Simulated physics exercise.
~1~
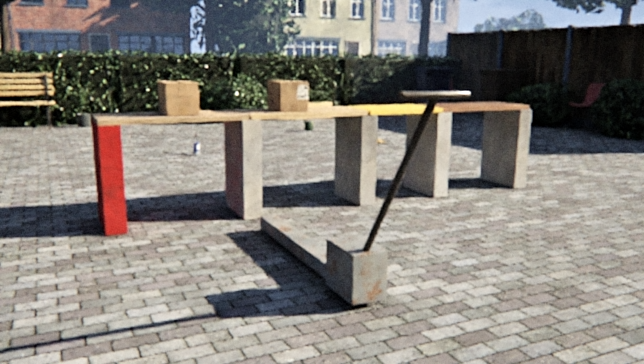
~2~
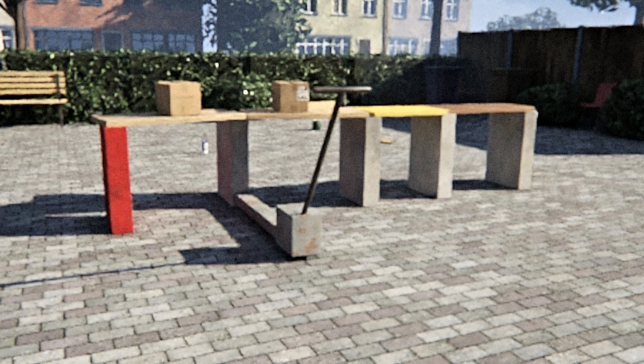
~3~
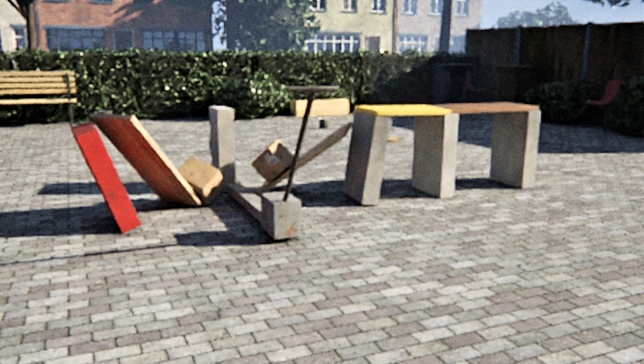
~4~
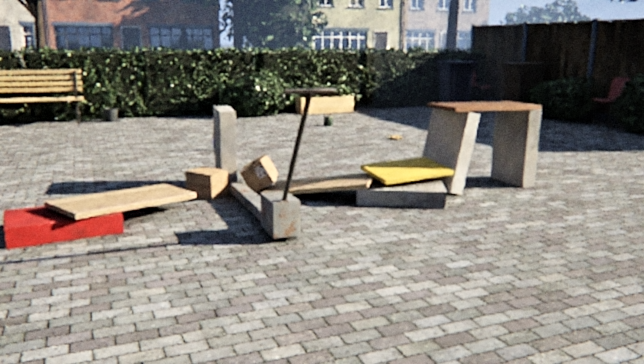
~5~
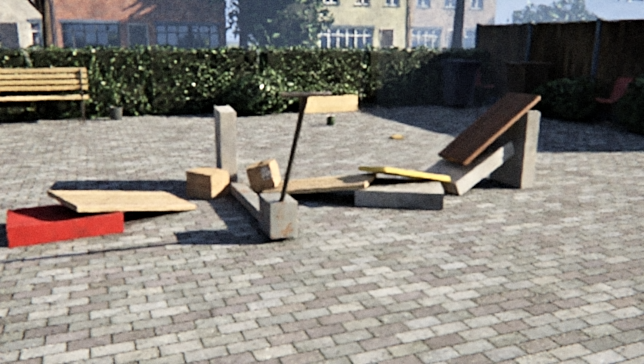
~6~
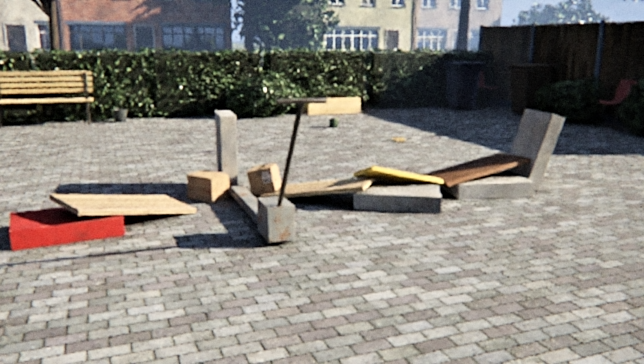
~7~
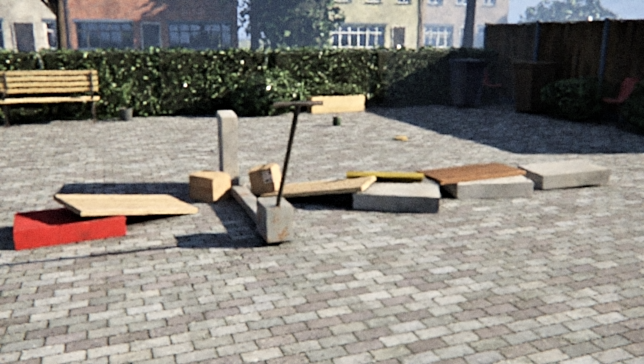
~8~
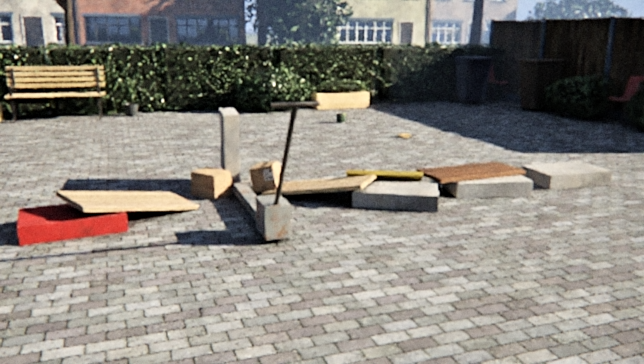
In this clip, a long-handled tool with a block-like base slides into the foot of an upright beneath a row of boards; the left boards and boxes drop, the red upright falls over, and the collapse spreads right until nearly everything lies flat, leaving one grey block standing.
